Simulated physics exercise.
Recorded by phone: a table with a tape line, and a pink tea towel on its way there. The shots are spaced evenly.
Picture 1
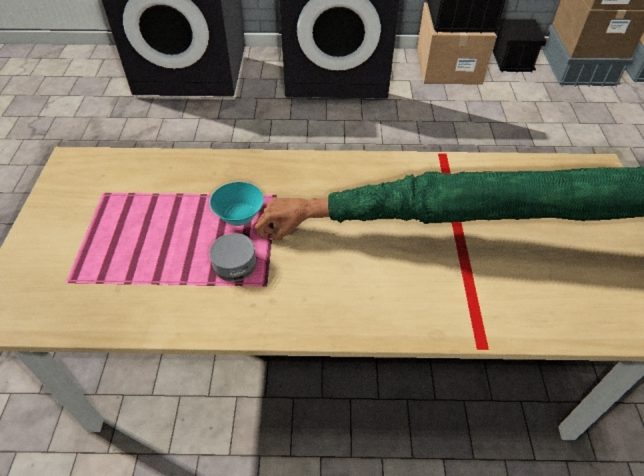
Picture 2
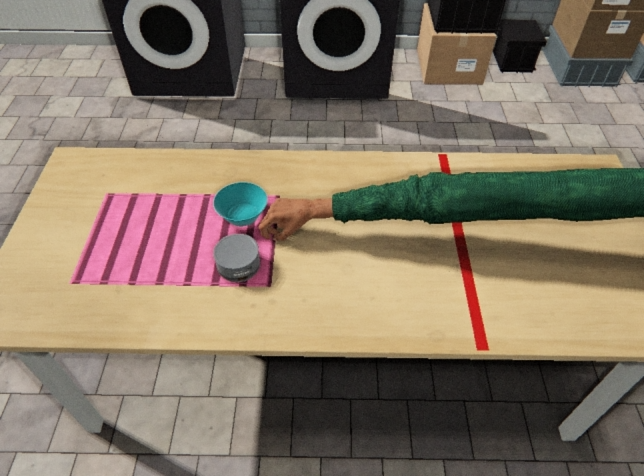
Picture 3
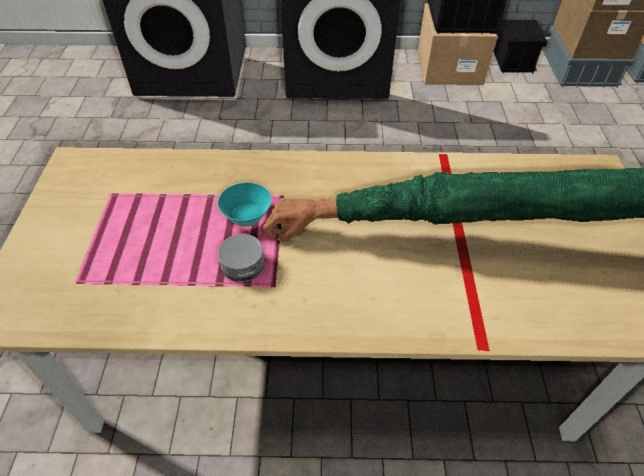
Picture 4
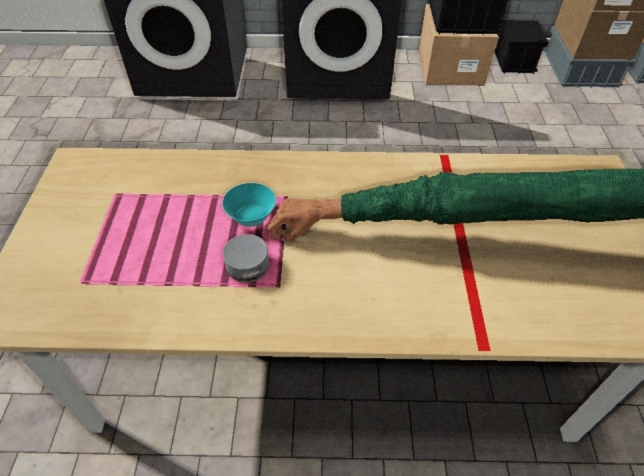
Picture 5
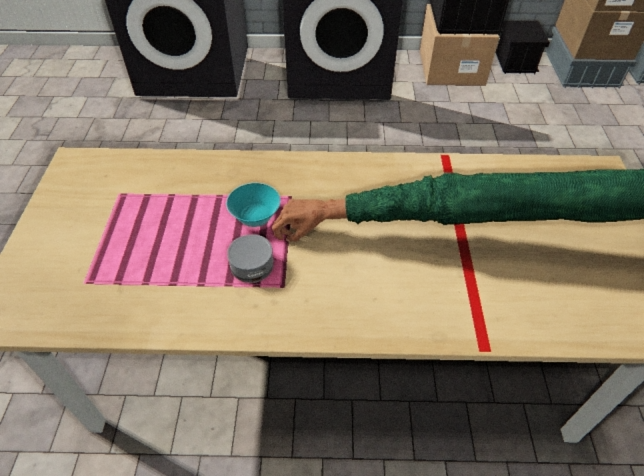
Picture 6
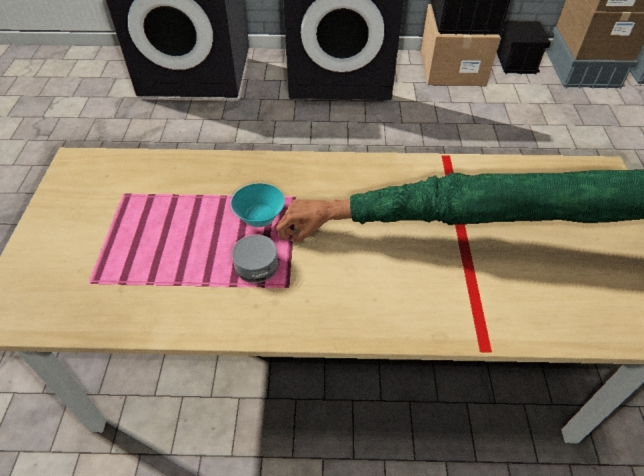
A pink striped tea towel carrying a turquoise bowl and grey tub sliding slightly right across a table, pulled by a green-sleeved arm.
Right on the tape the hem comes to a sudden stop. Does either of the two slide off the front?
Turquoise bowl: No, it stays on. Grey tub: No, it stays on.
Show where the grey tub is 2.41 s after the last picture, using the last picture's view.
Its middle is somewhere near (434, 262).
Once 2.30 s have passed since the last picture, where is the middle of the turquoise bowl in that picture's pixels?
About (420, 212).
Then, 2.30 s on from there, hem at the tape; turquoise bowl on the cloth near (420, 212); grey tub on the cloth near (431, 262).
Then, 2.41 s on from there, hem at the tape; turquoise bowl on the cloth near (423, 212); grey tub on the cloth near (434, 262).
In the end, hem at the tape; turquoise bowl on the cloth near (423, 212); grey tub on the cloth near (434, 262). The turquoise bowl remains aboard and the grey tub keeps its seat.
